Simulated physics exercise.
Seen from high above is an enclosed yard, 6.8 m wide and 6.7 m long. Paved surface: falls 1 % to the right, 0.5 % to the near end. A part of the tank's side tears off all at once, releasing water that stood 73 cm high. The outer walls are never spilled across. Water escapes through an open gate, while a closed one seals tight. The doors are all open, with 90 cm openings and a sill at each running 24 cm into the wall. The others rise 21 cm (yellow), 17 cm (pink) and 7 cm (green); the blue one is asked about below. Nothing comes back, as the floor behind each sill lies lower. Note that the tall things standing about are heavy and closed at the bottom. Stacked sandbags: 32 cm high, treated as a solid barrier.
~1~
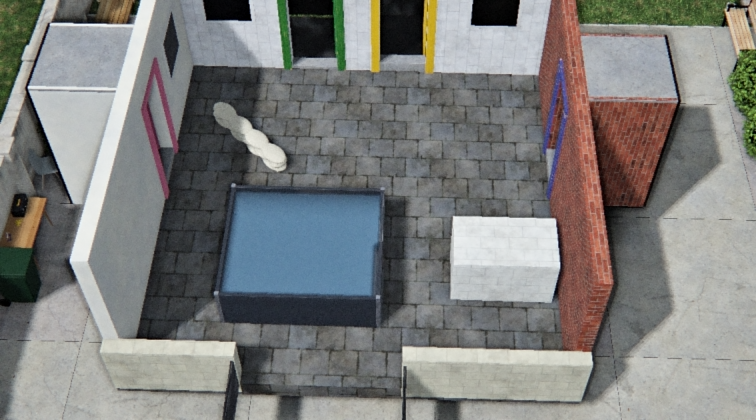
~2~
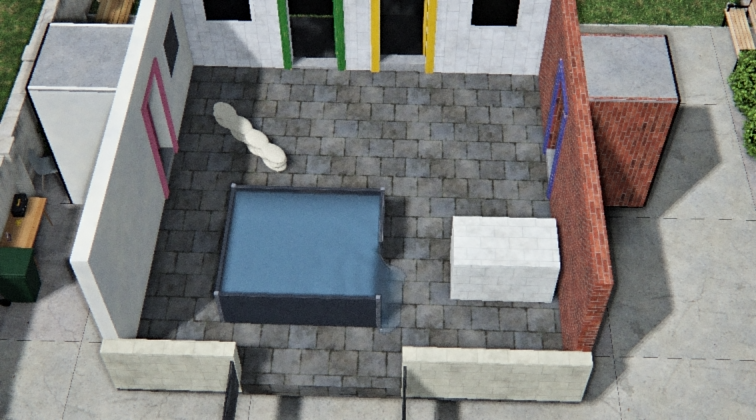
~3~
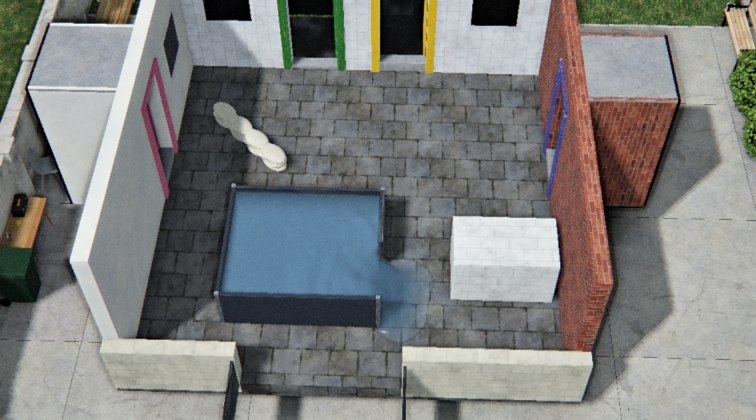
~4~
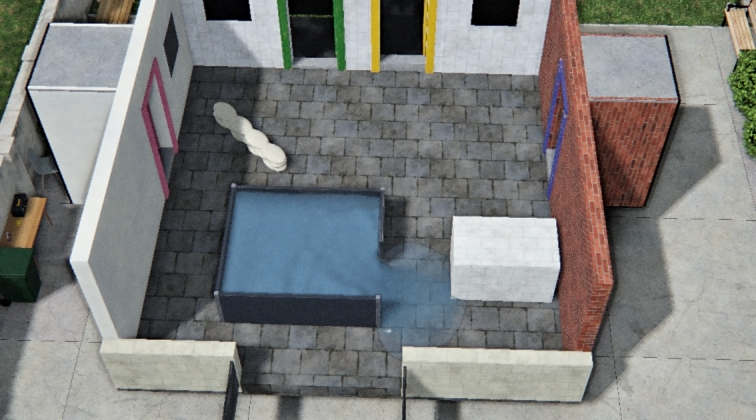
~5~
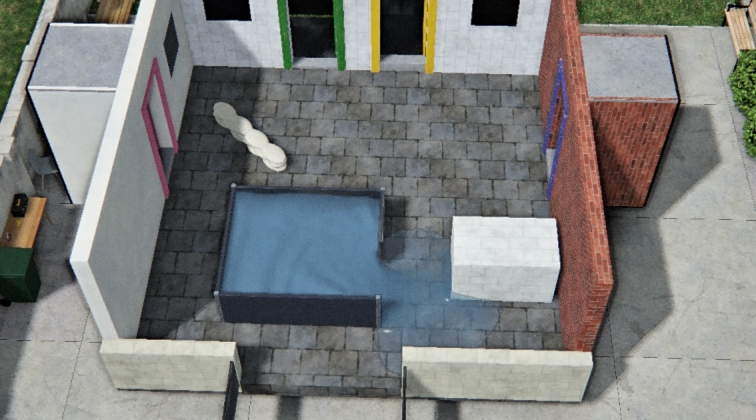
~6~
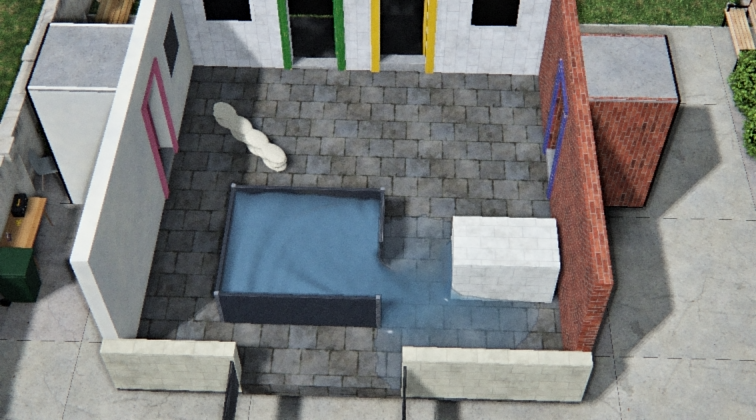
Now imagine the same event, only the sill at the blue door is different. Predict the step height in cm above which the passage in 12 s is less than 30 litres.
About 7 cm of height.
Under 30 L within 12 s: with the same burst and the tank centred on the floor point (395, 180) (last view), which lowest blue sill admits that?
Some 32 cm.
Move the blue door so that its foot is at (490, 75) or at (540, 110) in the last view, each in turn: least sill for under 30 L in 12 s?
First place around 12.0 cm, second around 9.0 cm.
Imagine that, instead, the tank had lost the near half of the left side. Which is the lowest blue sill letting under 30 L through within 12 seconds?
About 8.5 cm.
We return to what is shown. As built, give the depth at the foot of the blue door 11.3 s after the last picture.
You'd measure close to 10.5 cm there.
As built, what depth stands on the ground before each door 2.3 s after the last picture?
Centimetres: Yellow = 3, pink = 0, blue = 6, green = 0.
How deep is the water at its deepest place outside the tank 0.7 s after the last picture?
About 68 cm at most.
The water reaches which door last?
Final door: Pink.
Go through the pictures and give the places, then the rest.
In the first frame, still water, 73 cm deep, in the tank at (303, 243); the blue door at (555, 136) is dry.
In the second frame, water pours out at (378, 287) and has run 0.3 m, to (398, 290); about 10 cm deep outside, 73 cm at the back.
In the third frame, the front is at (427, 288), 0.8 m from the gap at (378, 288); 1.0 m2 of floor is wet, 73 cm left at the back.
In the fourth frame, the gap is at (378, 289), the front 1.4 m out at (460, 310); the back of the tank holds 73 cm.
In the fifth frame, water pours out at (378, 289) and has run 1.9 m, to (494, 318); about 7 cm deep outside, 72 cm at the back.
In the sixth frame, the gap is at (378, 289), the front 2.5 m out at (531, 322); the back of the tank holds 66 cm; the blue door at (555, 136), 4.1 m from the gap, is still 2.1 m from the nearest water.
Then, 0.7 s after the last picture water covers 20 % of the floor, deepest (68 cm) near (558, 379); it has not reached the blue door.
Then, 2.3 s after the last picture water covers 50 % of the floor, deepest (52 cm) near (558, 379); 6 cm at the blue door, 0 litres in over its 16 cm sill.
Then, 11.3 s after the last picture water covers 95 % of the floor, deepest (12 cm) near (548, 256); 11 cm at the blue door, 0 litres in over its 16 cm sill.
At the blue door as built, the water peaked near 12 cm, 8.7 s after the last picture.
Run again over the same 12 s with other heights there, 38 litres in over 6.5 cm, 12 litres over 9 cm. The limit of 30 litres is kept from about 7 cm up.
